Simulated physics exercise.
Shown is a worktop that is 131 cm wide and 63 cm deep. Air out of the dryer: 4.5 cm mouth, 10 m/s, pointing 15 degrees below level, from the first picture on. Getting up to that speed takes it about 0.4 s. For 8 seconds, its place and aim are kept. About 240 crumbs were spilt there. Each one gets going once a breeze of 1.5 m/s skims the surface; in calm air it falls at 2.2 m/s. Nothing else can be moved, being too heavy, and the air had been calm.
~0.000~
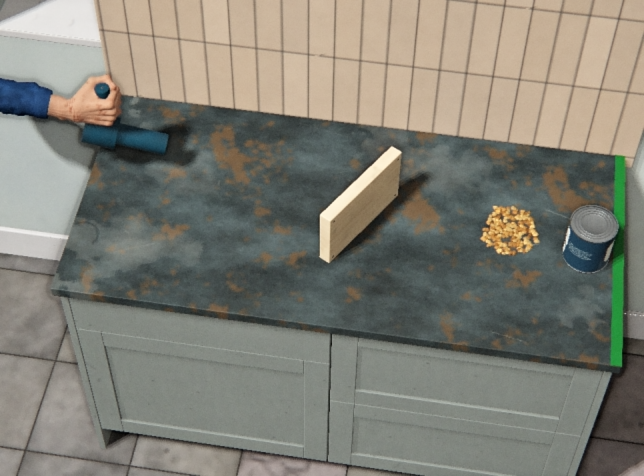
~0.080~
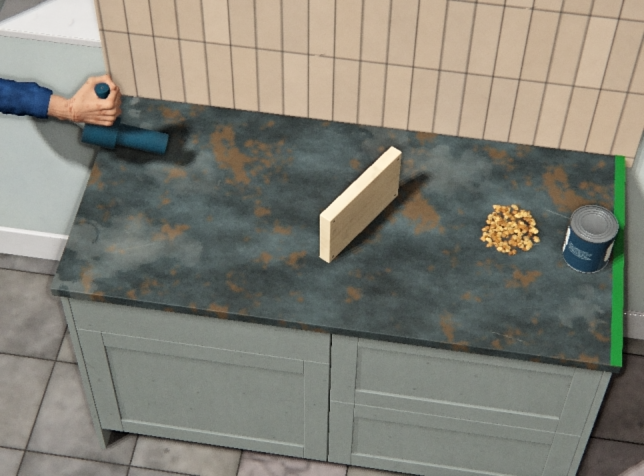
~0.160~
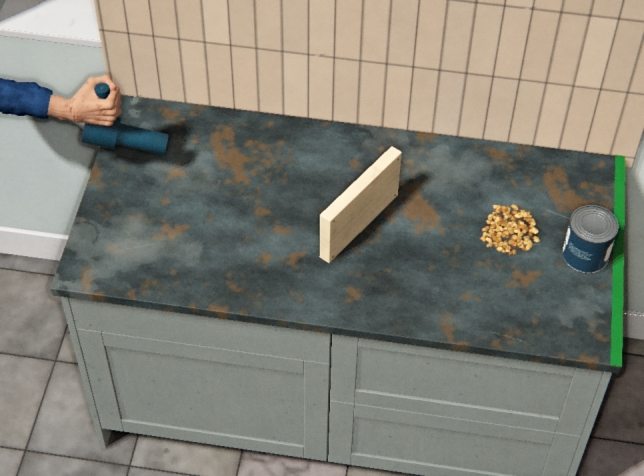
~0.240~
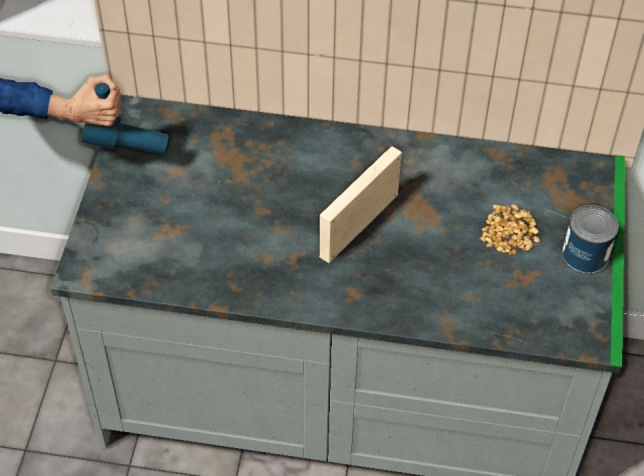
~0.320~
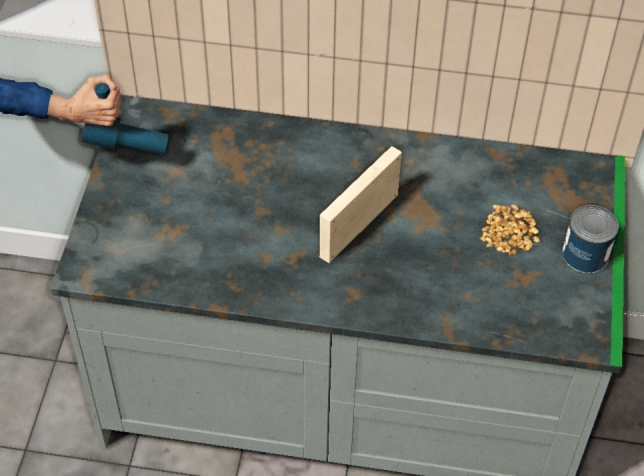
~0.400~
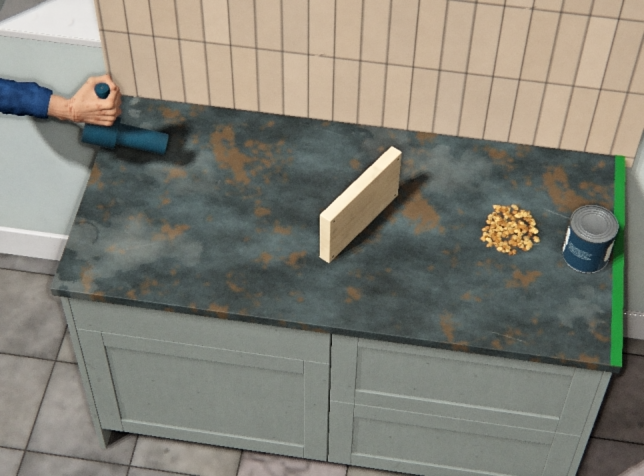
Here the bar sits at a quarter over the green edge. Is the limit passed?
The quarter mark is not passed.
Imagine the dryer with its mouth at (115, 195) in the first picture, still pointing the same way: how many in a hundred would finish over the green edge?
Then the share would be close to 0 percent.
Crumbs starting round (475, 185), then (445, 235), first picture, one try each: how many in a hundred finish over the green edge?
It goes 100 % first, then 0 %.
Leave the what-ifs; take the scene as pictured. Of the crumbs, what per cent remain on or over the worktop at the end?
About 100 per cent.
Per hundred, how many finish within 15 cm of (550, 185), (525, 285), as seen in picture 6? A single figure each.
15 %, 40 %.
After 1.6 s the count stands so, 0 % are over the green edge; the middle of those still in play is near (511, 230).
After 2.6 s the count stands so, 1 % are over the green edge; the middle of those still in play is near (511, 230).
After 4.4 s the count stands so, 2 % are over the green edge; the middle of those still in play is near (511, 230).
After 8.0 s, at the end, 2 % are over the green edge; the middle of those still in play is near (511, 230).
